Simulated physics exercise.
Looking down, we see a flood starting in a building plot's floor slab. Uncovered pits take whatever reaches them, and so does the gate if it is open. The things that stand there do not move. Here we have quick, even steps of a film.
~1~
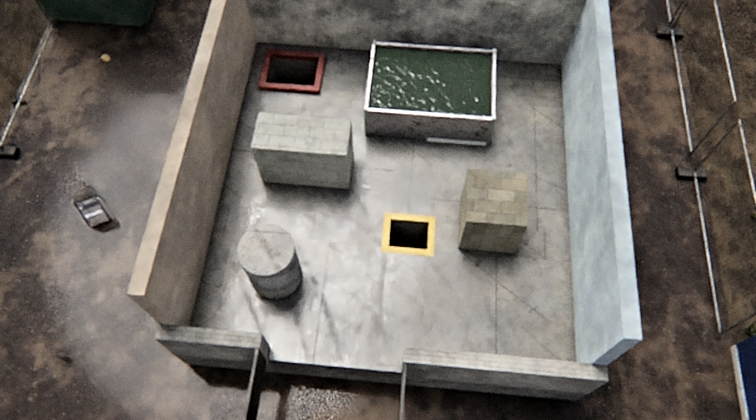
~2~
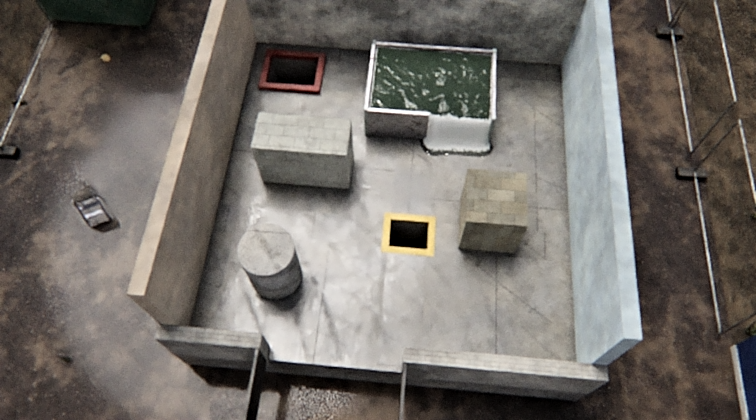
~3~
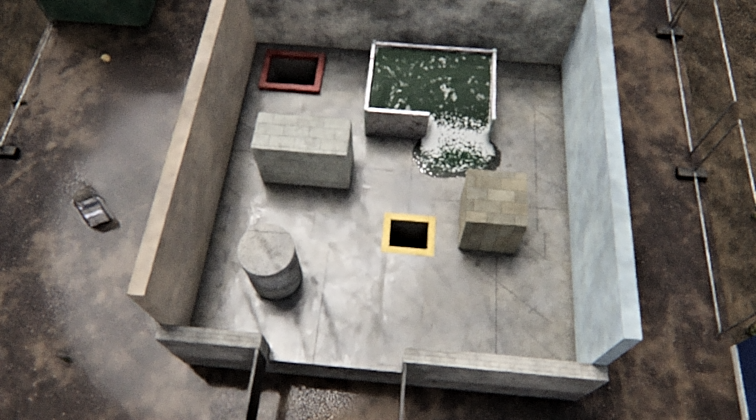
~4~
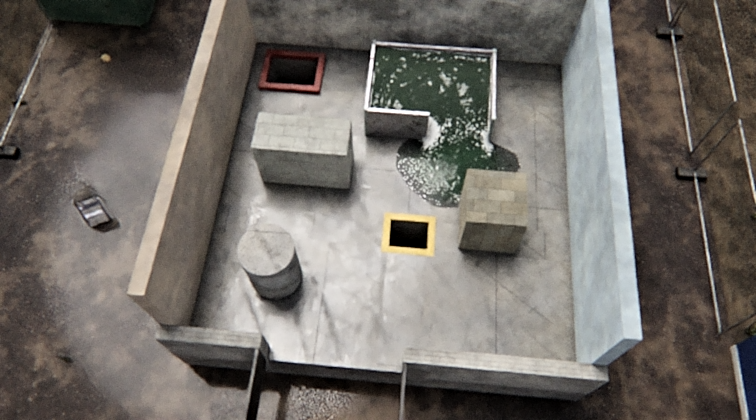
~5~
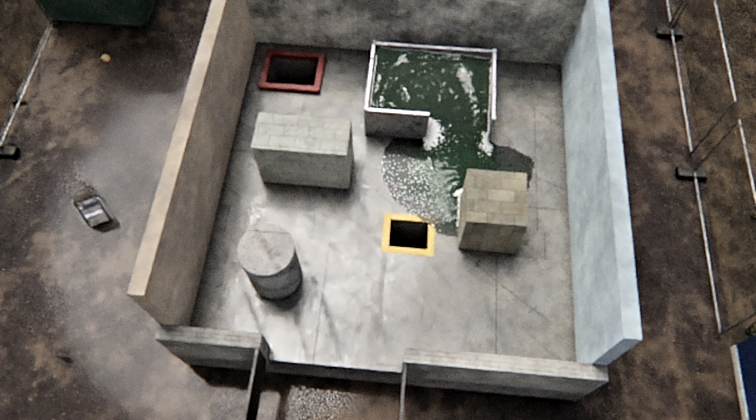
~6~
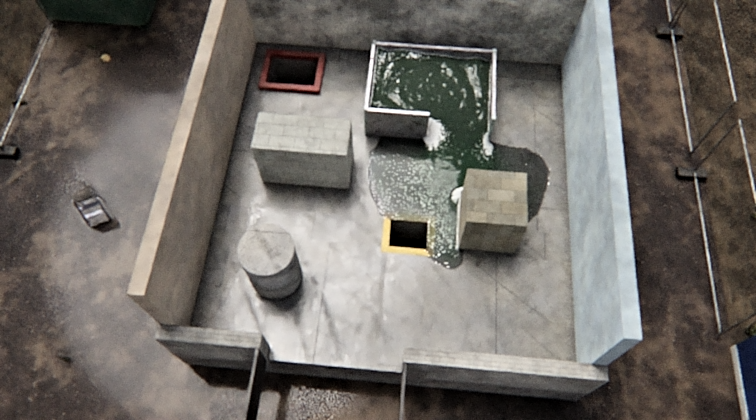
Dark green water pouring from a gap in an open tank, spreading across a walled concrete floor around a block and yellow-framed opening.
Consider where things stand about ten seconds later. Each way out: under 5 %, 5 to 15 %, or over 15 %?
Gate 5 to 15 %; yellow pit over 15 %; red pit under 5 %.
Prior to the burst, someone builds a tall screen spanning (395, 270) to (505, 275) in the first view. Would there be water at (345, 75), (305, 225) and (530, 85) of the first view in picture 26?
Okay, the first comes out left untouched, the next soaked, and the last soaked.
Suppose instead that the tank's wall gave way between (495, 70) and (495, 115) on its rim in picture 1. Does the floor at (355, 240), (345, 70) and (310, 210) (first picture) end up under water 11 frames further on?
First spot spared, second spot spared, third spot spared.
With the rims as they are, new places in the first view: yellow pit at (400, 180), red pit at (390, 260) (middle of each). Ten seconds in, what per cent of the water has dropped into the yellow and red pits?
Yellow gets 10 in a hundred; red gets 10 in a hundred.
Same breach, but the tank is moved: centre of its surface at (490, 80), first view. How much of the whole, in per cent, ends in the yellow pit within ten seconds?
Parts in a hundred: Yellow 10.
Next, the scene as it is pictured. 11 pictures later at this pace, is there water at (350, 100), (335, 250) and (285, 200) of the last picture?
Point 1: Unwetted; point 2: Inundated; point 3: Unwetted.
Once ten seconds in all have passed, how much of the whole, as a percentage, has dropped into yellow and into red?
In turn 26 and 0 per cent.
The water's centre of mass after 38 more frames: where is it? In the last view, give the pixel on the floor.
The centre of mass sits at about (446, 186).
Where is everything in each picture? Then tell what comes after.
The first picture shows still water in the open tank at (432, 82).
In the second picture, the front is at (487, 151), out from the gap at (458, 131).
In the third picture, the front is at a hidden place, out from the gap at (457, 132).
In the fourth picture, water pours out at (457, 133) and has run to (438, 202).
In the fifth picture, water pours out at (457, 133) and has run to (440, 228).
In the sixth picture, the front is at (455, 263), out from the gap at (457, 133).
A moment on, water covers 25 % of the floor; the gate 0 %, the yellow pit 4 %, the red pit 0 %.
Next, water covers 40 % of the floor; the gate 0 %, the yellow pit 9 %, the red pit 0 %.
Then, water covers 55 % of the floor; the gate 2 %, the yellow pit 15 %, the red pit 0 %.
Later, water covers 75 % of the floor; the gate 6 %, the yellow pit 20 %, the red pit 0 %.
In the end, water covers 95 % of the floor; the gate 9 %, the yellow pit 26 %, the red pit 0 %.
